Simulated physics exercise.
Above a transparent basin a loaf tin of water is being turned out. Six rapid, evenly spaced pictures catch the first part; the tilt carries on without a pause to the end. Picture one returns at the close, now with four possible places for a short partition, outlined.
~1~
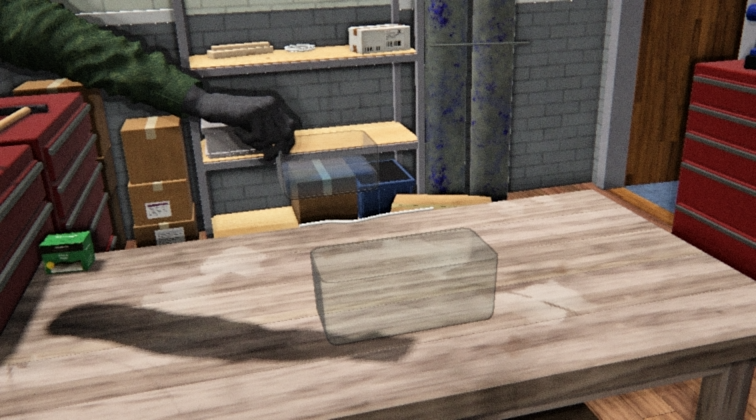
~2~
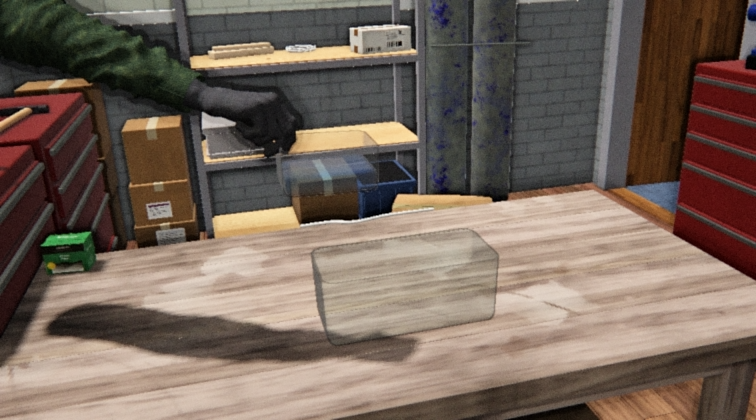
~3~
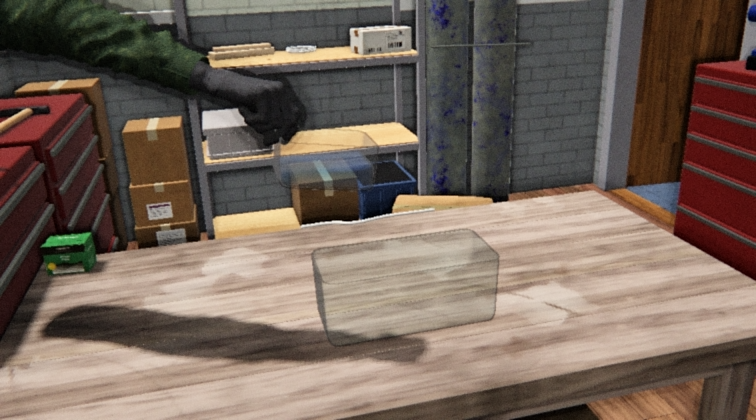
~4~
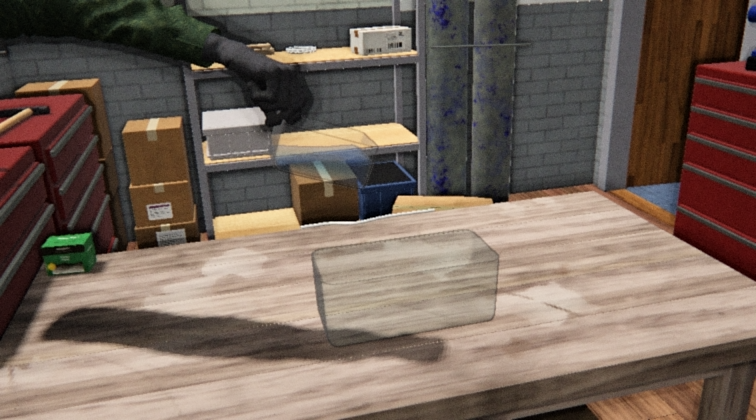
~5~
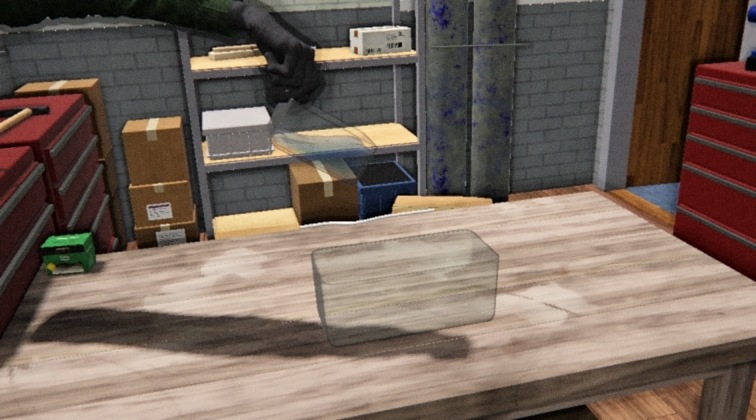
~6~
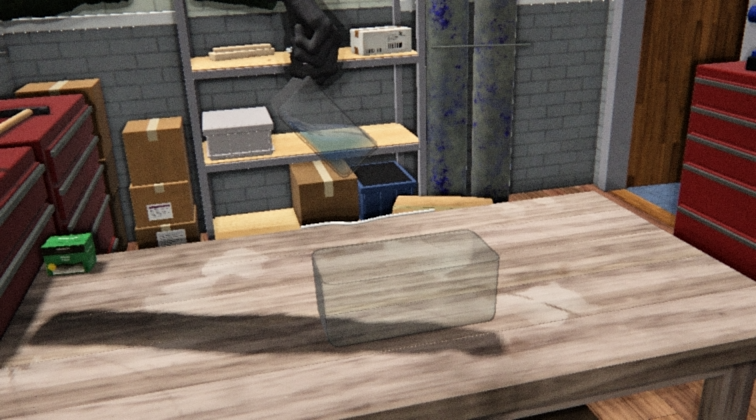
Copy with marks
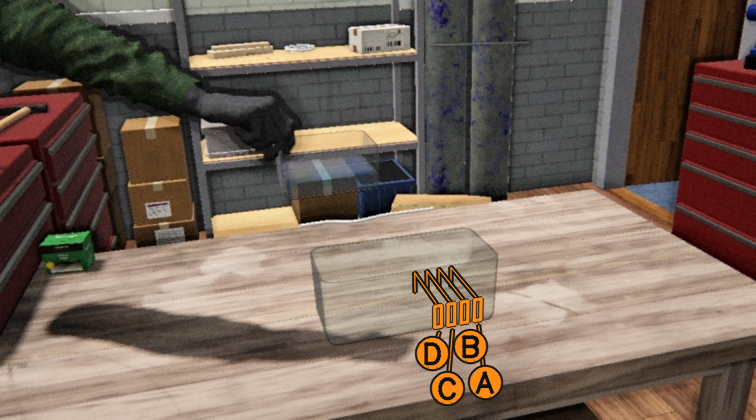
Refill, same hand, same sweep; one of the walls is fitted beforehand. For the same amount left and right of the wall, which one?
Place C.
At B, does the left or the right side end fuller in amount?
The left side.
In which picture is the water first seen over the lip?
In picture 6.
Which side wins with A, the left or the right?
The left side.
On the marked copy, A at (478, 325); B at (465, 327); C at (452, 329); D at (439, 332).
For place A, about 89 % ends left of the wall and 5 % right of it; 6 % is lost outside.
For place B, about 79 % ends left of the wall and 16 % right of it; 5 % is lost outside.
For place C, about 48 % ends left of the wall and 46 % right of it; 6 % is lost outside.
For place D, about 18 % ends left of the wall and 76 % right of it; 6 % is lost outside.
